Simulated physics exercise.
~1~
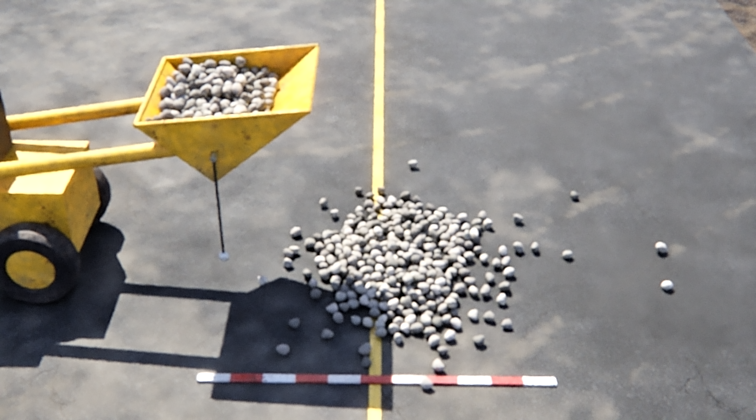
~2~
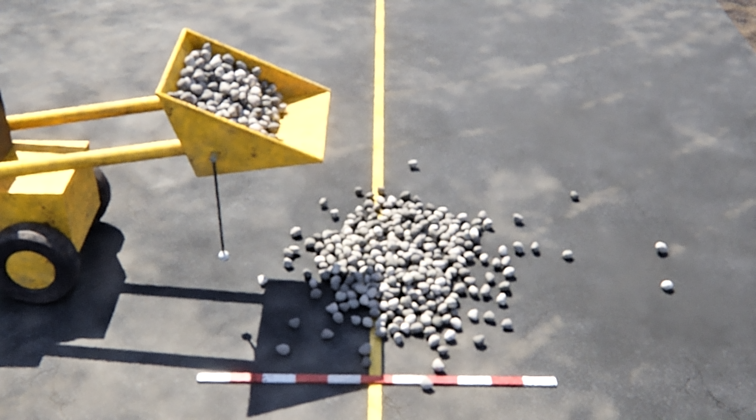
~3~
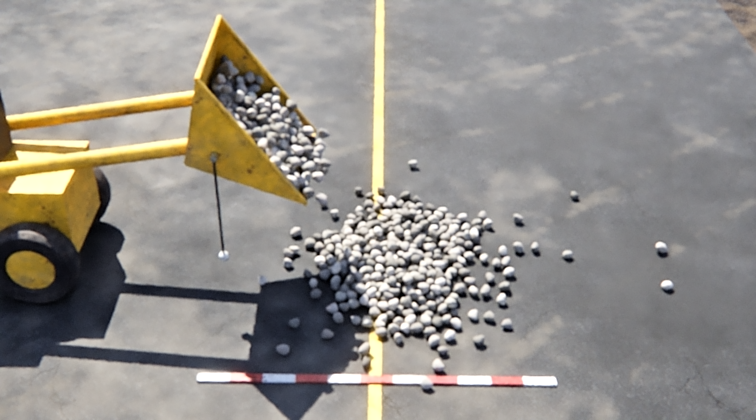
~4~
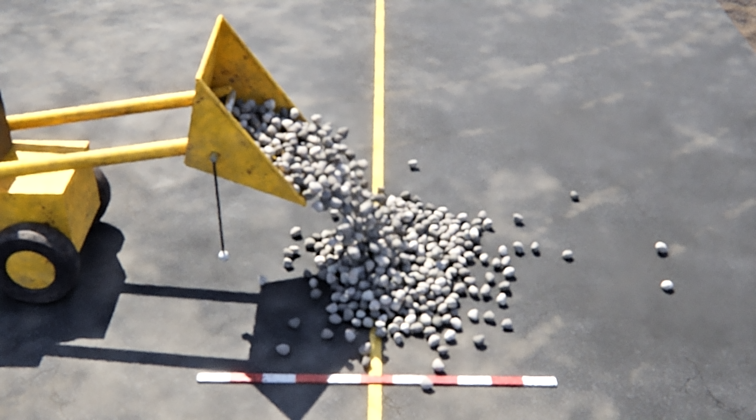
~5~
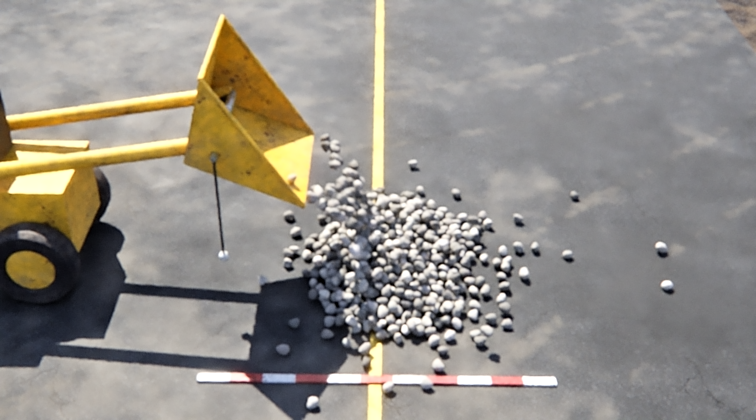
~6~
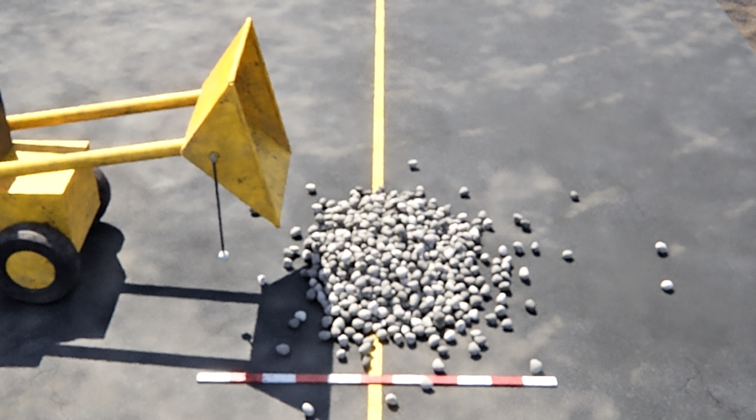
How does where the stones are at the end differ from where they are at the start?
At the start, some stones sit in the raised yellow bucket while others lie heaped on the ground. By the end, the bucket's stones have joined the others on the ground, lower and further right, in a fuller heap across the yellow line.
